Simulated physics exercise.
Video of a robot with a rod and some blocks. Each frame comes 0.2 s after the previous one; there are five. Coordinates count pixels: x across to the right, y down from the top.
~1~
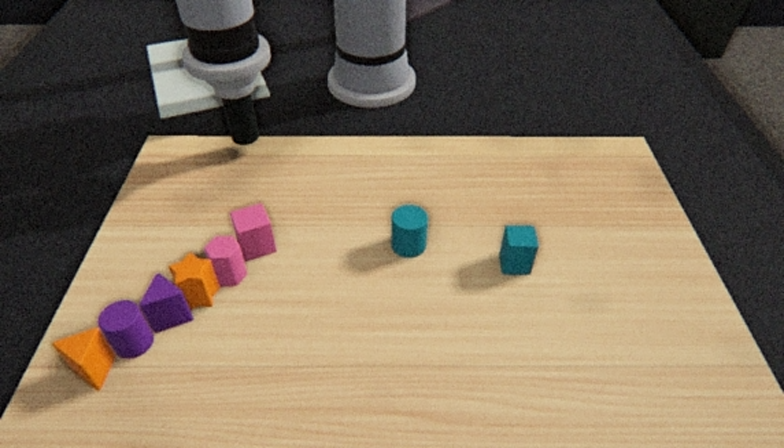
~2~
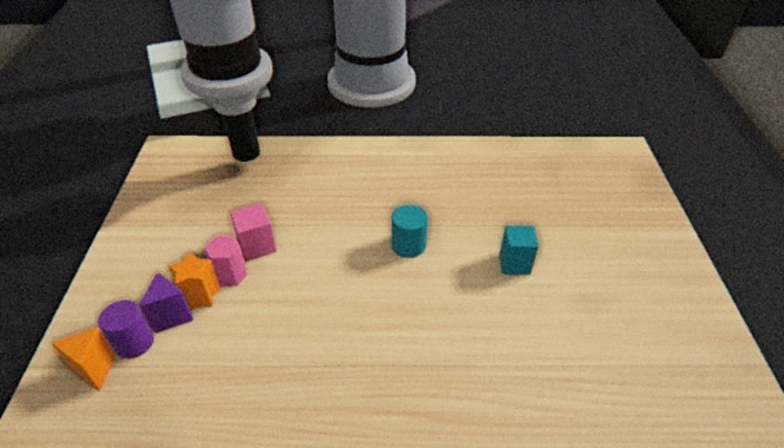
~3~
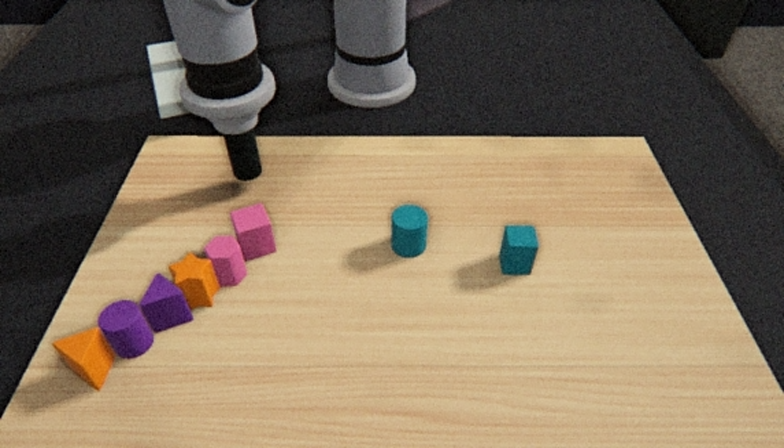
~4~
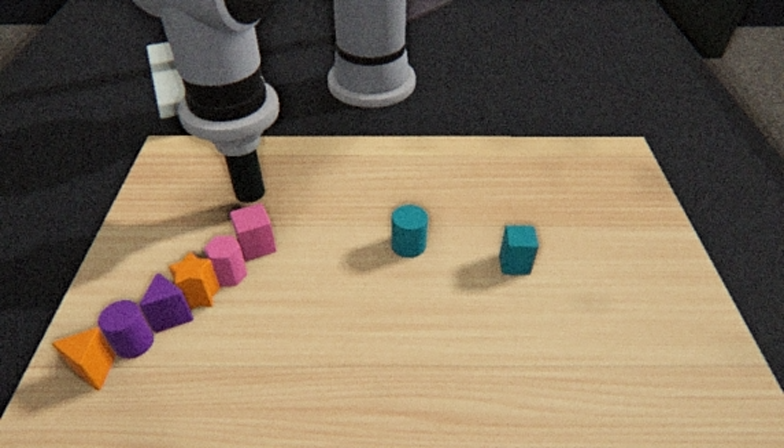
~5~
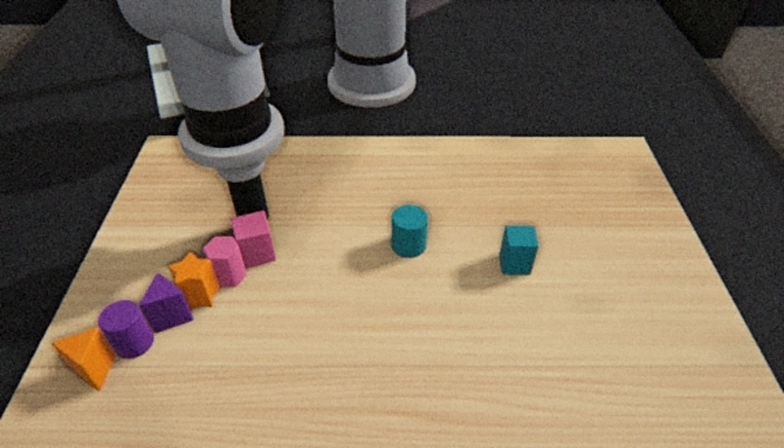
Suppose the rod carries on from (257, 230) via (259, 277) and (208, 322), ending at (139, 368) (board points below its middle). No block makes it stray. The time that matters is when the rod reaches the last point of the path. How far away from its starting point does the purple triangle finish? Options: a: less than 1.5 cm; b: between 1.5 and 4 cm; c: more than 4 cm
Correct choice: B.
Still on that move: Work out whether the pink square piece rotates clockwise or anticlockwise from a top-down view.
That block twists counter-clockwise.
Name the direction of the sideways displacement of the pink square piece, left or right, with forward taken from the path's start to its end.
It shifts to the left.
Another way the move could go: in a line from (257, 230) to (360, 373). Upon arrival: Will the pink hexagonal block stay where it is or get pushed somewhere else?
Stays where it is.
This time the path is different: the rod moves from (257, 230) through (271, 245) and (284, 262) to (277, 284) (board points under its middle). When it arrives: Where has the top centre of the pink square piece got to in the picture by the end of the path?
I predict (252, 282).
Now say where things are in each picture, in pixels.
Tip of the rod at (246, 138), middles of tops, purple round block at (118, 315), purple triangle at (159, 289), orange star block at (189, 267), pink square piece at (250, 217), in the first frame.
Rod at (246, 154), nothing pushed, in the second frame.
Rod at (248, 172), nothing pushed, in the third frame.
Rod at (250, 193), nothing pushed, in the fourth frame.
Rod at (253, 218), purple round block at (118, 315), purple triangle at (159, 289), orange star block at (189, 267), pink square piece at (250, 225), in the fifth frame.
The first path, step by step. One third of the way, rod at (255, 266); pink square piece at (253, 277).
Two thirds of the way, rod at (202, 311); purple round block at (114, 317); purple triangle at (155, 292); orange star block at (181, 268); pink square piece at (245, 299), turned 30° anticlockwise.
At the end, rod at (132, 356); purple round block at (102, 316); purple triangle at (136, 299), turned 85° clockwise; orange star block at (181, 269); pink square piece at (245, 299), turned 30° anticlockwise.
